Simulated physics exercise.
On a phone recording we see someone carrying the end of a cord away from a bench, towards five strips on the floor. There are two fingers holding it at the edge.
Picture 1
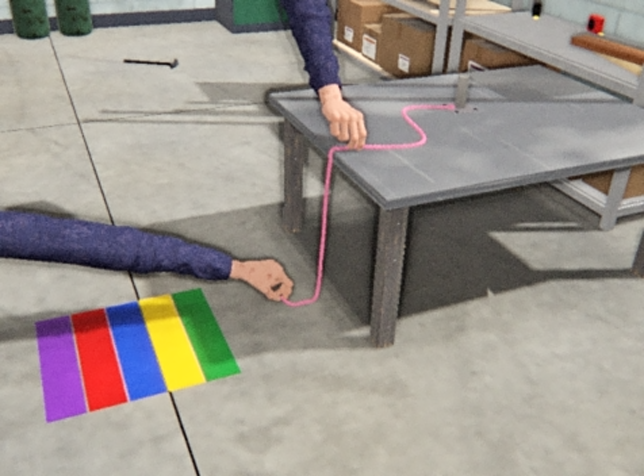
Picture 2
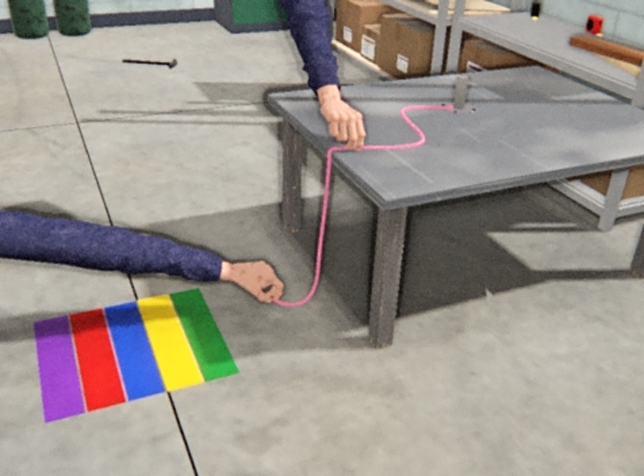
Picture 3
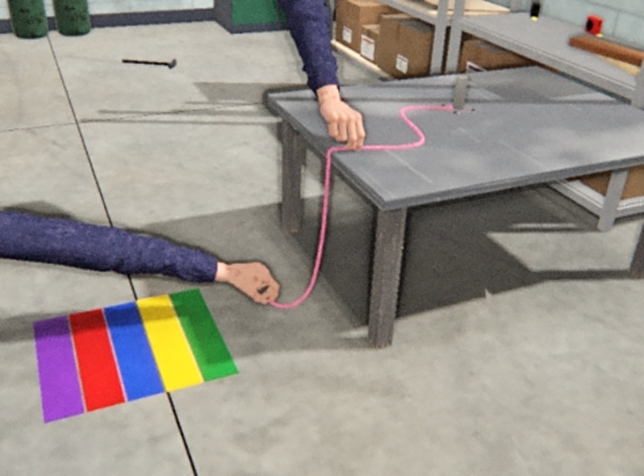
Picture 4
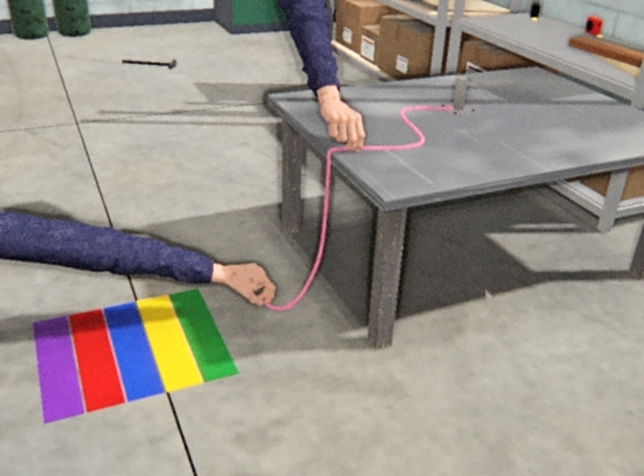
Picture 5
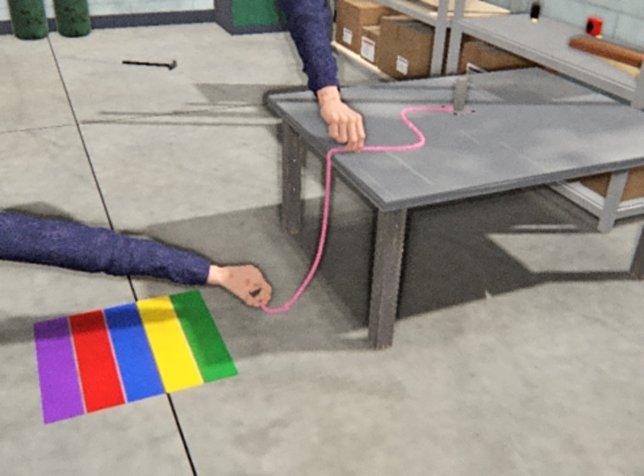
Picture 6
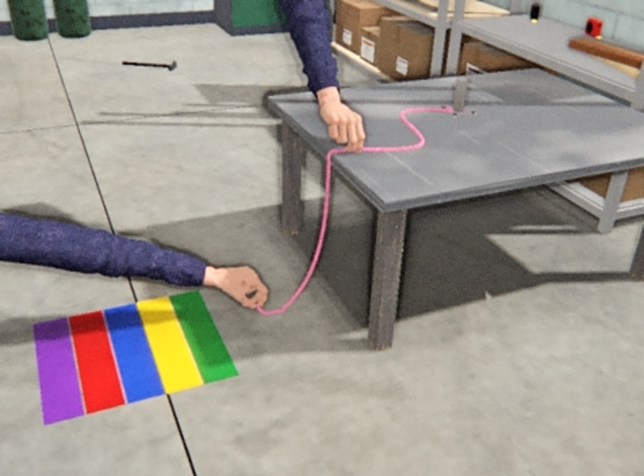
In a workshop, one hand pinches a pink cord at the edge of a grey table while another, lower down, holds its end near five coloured strips on the floor. The lower hand draws the end slightly left, and the hanging cord's bend opens into a gentler curve as the upper hand stays put.
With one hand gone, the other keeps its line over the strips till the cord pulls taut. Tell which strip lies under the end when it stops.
The red strip.
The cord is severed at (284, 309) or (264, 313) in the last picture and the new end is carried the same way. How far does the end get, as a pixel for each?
Near (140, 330) and (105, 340).
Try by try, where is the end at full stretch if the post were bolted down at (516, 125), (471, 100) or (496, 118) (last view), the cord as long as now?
First (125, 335), then (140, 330), then (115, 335).
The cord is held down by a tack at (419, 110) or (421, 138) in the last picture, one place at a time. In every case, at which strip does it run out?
For the first it's red, and for the second it's yellow.
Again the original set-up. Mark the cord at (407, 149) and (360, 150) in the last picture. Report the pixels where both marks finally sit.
Point one: (326, 141); point two: (291, 171).
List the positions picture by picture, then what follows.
End (282, 297); green (216, 359); yellow (181, 368); blue (143, 378); red (105, 387); purple (64, 397), in the first picture.
End (272, 299); cord through (420, 108) (414, 126) (398, 147) (329, 159) (323, 226) (314, 287), in the second picture.
End (268, 300), in the third picture.
End (264, 301); cord through (420, 108) (413, 127) (398, 148) (329, 159) (324, 226) (306, 288), in the fourth picture.
End (261, 303), in the fifth picture.
End (256, 304); cord through (420, 110) (413, 129) (398, 149) (329, 161) (323, 228) (301, 289), in the sixth picture.
Early on, end near (148, 328); over yellow.
Midway, end near (109, 337); over red.
At the end of the slack, end near (86, 342); over red. It halts on the red strip.
